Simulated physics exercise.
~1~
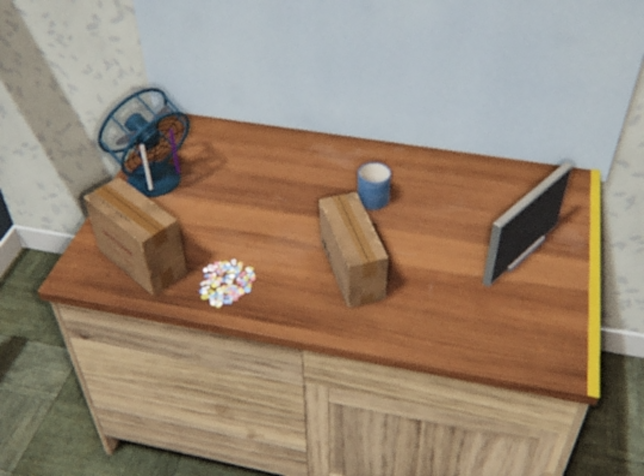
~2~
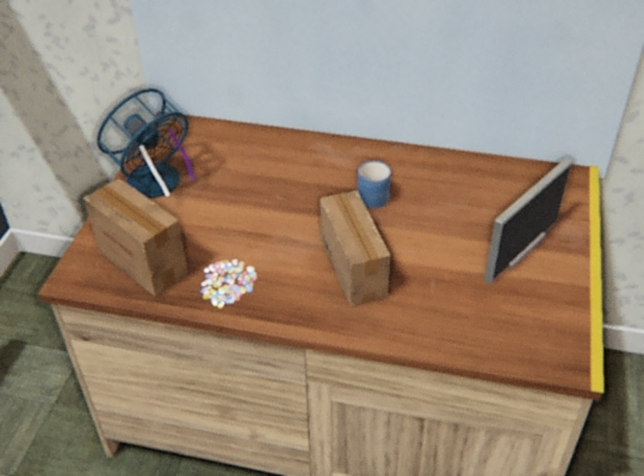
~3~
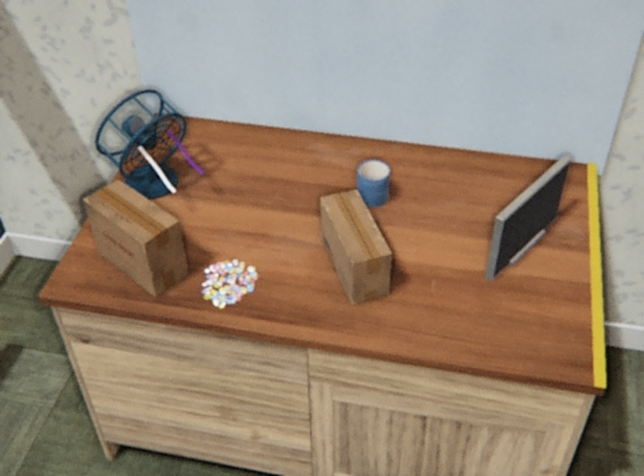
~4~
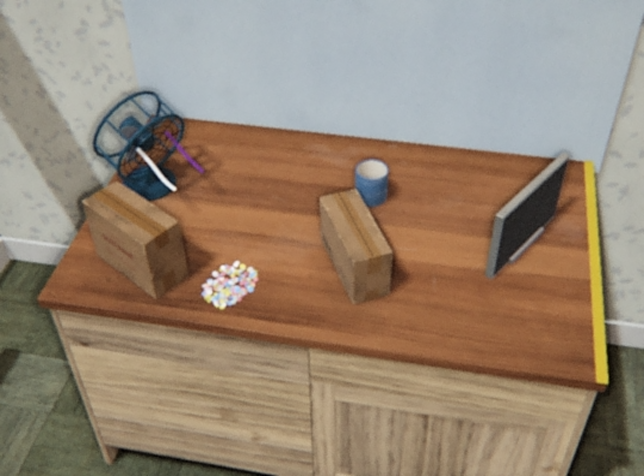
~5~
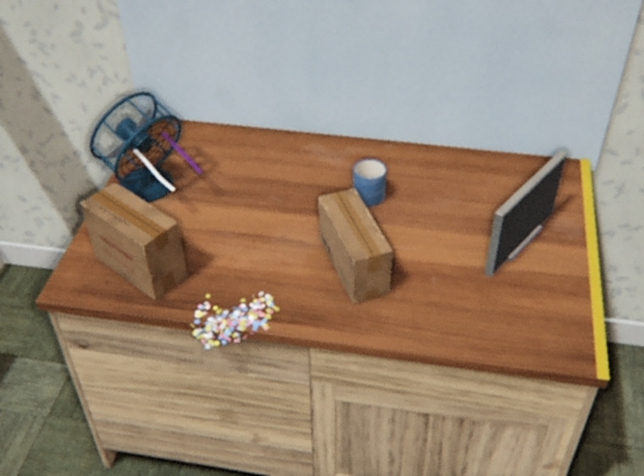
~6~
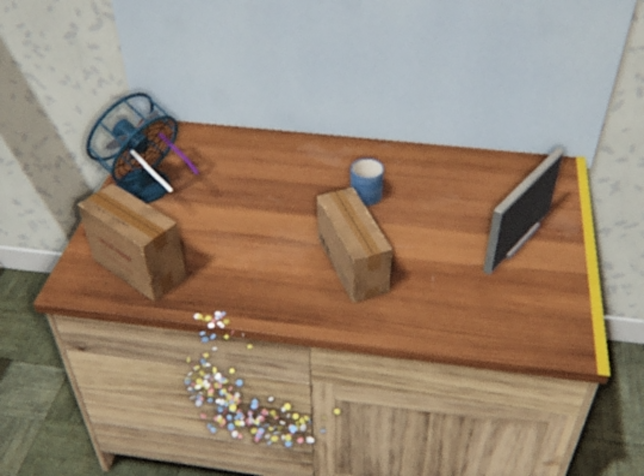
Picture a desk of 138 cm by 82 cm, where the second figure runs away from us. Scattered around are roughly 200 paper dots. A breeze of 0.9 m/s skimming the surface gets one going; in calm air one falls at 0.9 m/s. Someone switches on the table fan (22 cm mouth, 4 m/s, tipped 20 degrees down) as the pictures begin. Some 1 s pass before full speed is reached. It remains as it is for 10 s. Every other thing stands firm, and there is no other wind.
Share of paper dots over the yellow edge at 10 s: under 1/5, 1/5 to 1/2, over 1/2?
I'm guessing the proportion over that edge is smaller than one fifth.
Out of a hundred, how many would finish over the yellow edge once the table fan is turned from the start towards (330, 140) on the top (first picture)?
Result: Approx. 0 percent.
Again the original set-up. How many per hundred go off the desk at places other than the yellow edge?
About 100 %.
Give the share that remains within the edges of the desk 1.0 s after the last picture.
About 2 per cent remain.
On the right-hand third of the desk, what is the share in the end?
Something close to 0 % ends up there.
Then, 1.0 s after the last picture, 0 % are over the yellow edge; 98 % have settled or left.
Then, 2.2 s after the last picture, 0 % are over the yellow edge; 98 % have settled or left.
Then, 4.6 s after the last picture, 0 % are over the yellow edge; 99 % have settled or left.
Then, 9.1 s after the last picture, at the end, 0 % are over the yellow edge.
